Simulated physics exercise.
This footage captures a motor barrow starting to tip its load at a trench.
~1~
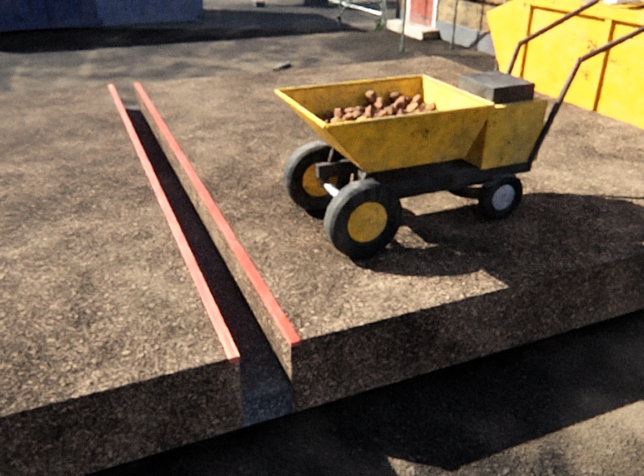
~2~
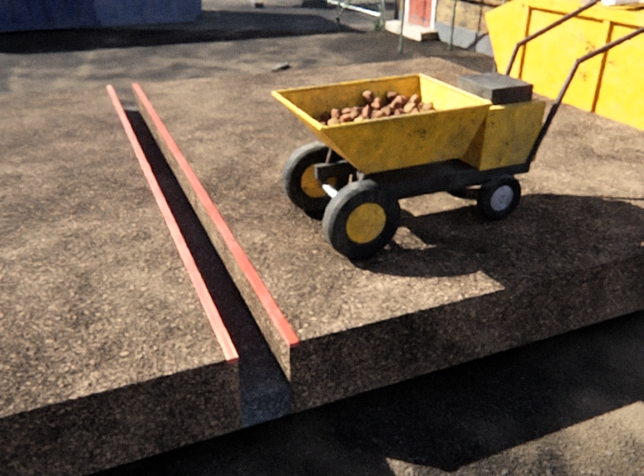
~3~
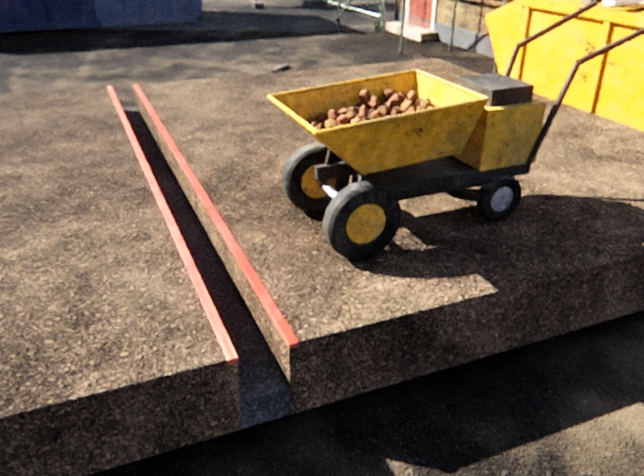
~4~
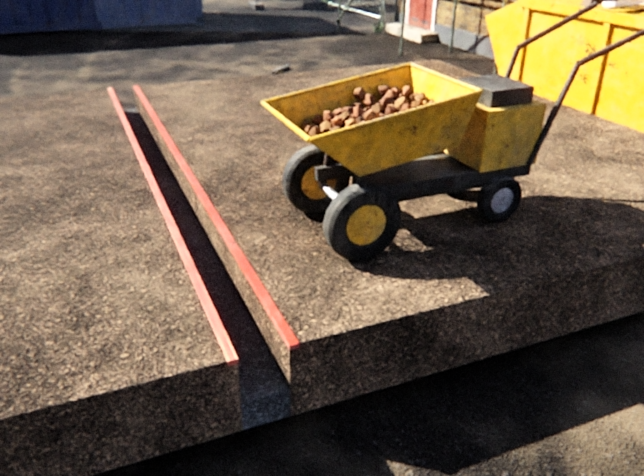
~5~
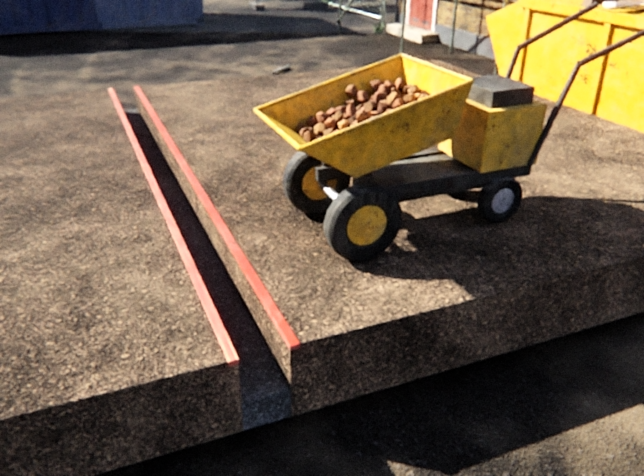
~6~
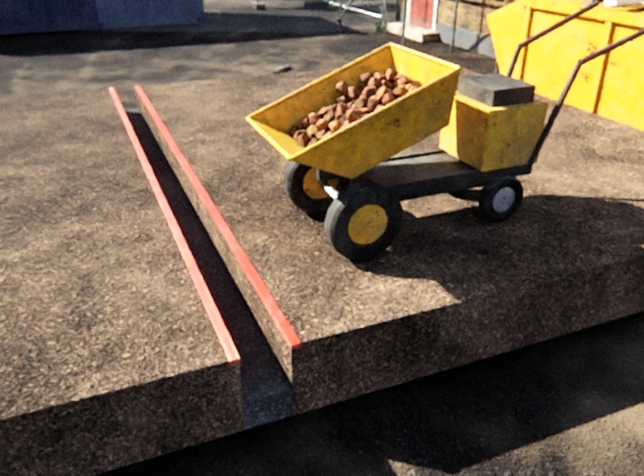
The yellow skip on a small motor barrow, loaded with brown clay clods, tilted forward slowly and then more steeply toward a narrow red-edged trench on the left, while its wheels stayed still.
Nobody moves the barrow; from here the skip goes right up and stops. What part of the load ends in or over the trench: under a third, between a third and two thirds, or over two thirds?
The load will go in at above two thirds.
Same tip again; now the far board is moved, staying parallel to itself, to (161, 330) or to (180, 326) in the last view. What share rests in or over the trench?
First one: 100 per cent; second one: 100 per cent.
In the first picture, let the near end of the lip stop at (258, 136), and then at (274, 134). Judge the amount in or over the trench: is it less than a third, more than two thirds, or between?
Note - stop 1: Under a third; stop 2: Below one third.
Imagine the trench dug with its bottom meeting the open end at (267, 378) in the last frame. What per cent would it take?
It comes to 70 per cent or so.
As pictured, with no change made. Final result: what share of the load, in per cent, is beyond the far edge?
Roughly 15 per cent of the load.
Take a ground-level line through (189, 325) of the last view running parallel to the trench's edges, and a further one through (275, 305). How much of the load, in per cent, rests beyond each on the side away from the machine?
Estimate, first then second: 10 %, 100 %.
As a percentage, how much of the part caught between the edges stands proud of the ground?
About 10 %.
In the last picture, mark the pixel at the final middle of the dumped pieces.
Resting centre, last frame: Roughly (214, 277).
Soon, skip tipped steeply; all in the skip.
A while on, skip tipped right over; about a quarter in the skip; a stray few short of the trench; about two thirds in or heaped over the trench; a small part beyond it.
Towards the end, skip tipped right over; a stray few in the skip; a stray few short of the trench; most in or heaped over the trench; a small part beyond it.
Finally, skip tipped right over; a stray few in the skip; a stray few short of the trench; most in or heaped over the trench; a small part beyond it.
